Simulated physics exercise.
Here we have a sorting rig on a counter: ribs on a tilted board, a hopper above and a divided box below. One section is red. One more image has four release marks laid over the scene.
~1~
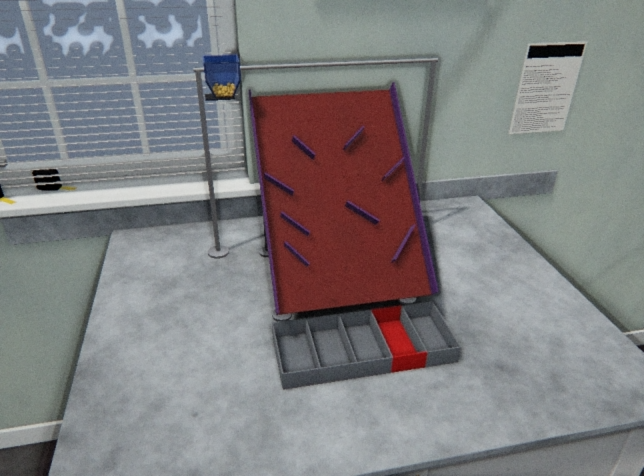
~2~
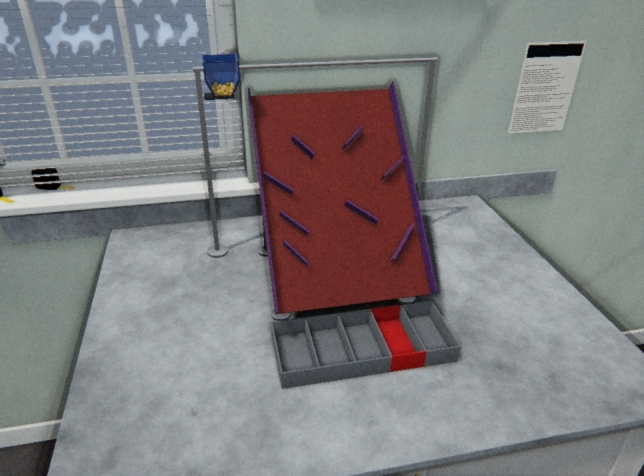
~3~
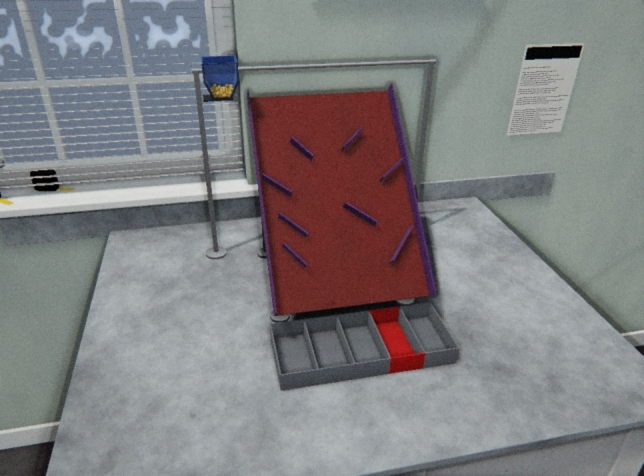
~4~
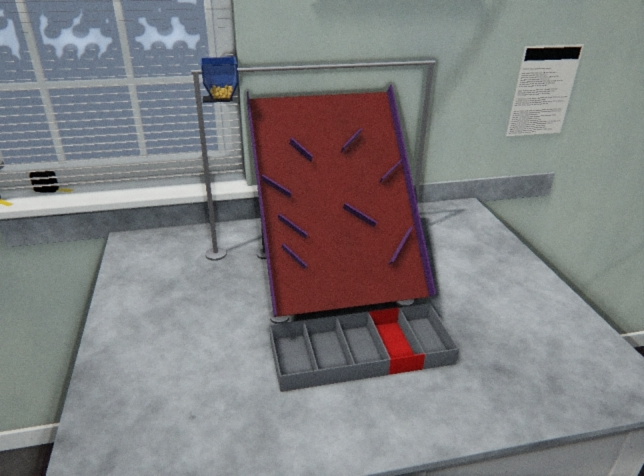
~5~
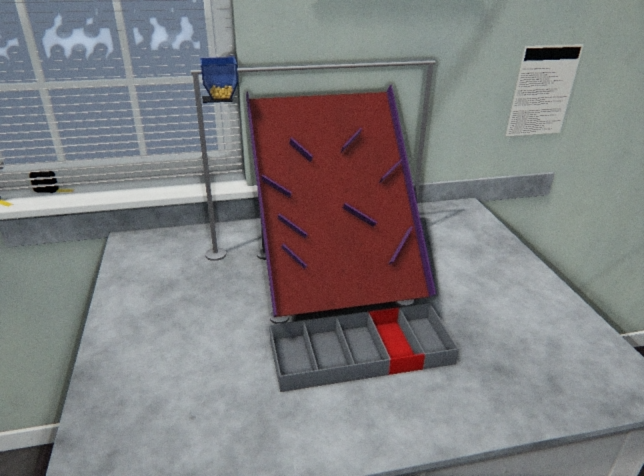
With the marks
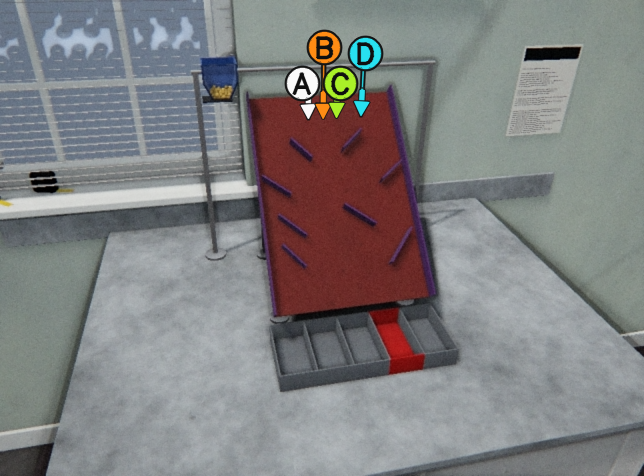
A tilted dark red board with purple edges and slanted purple ribs stands on a grey stone counter, seen from slightly above in a pale green room. A small blue hopper holding yellowish pieces hangs from a metal frame at upper left, near a window with blinds, while a grey divided box with one red section sits below. Nothing on the rig visibly moves, and the view shifts only very slightly.
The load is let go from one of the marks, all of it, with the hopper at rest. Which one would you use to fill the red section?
I would pick mark D.
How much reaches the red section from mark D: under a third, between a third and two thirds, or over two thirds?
It is between a third and two thirds.
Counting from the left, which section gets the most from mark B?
The third from the left.
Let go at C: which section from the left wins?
The second from the left.
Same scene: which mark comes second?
Here it is mark A.
On the marked copy, mark A meets the board at (308, 113); mark B meets the board at (323, 113); mark C meets the board at (336, 112); mark D meets the board at (361, 110).
Choosing A, roughly a quarter in the red section, roughly two thirds in other sections, just a few outside the box.
Choosing B, about a tenth in the red section, the larger part in other sections, just a few outside the box.
Choosing C, about a tenth in the red section, the larger part in other sections, about a tenth outside the box.
Choosing D, roughly half in the red section, roughly half in other sections.
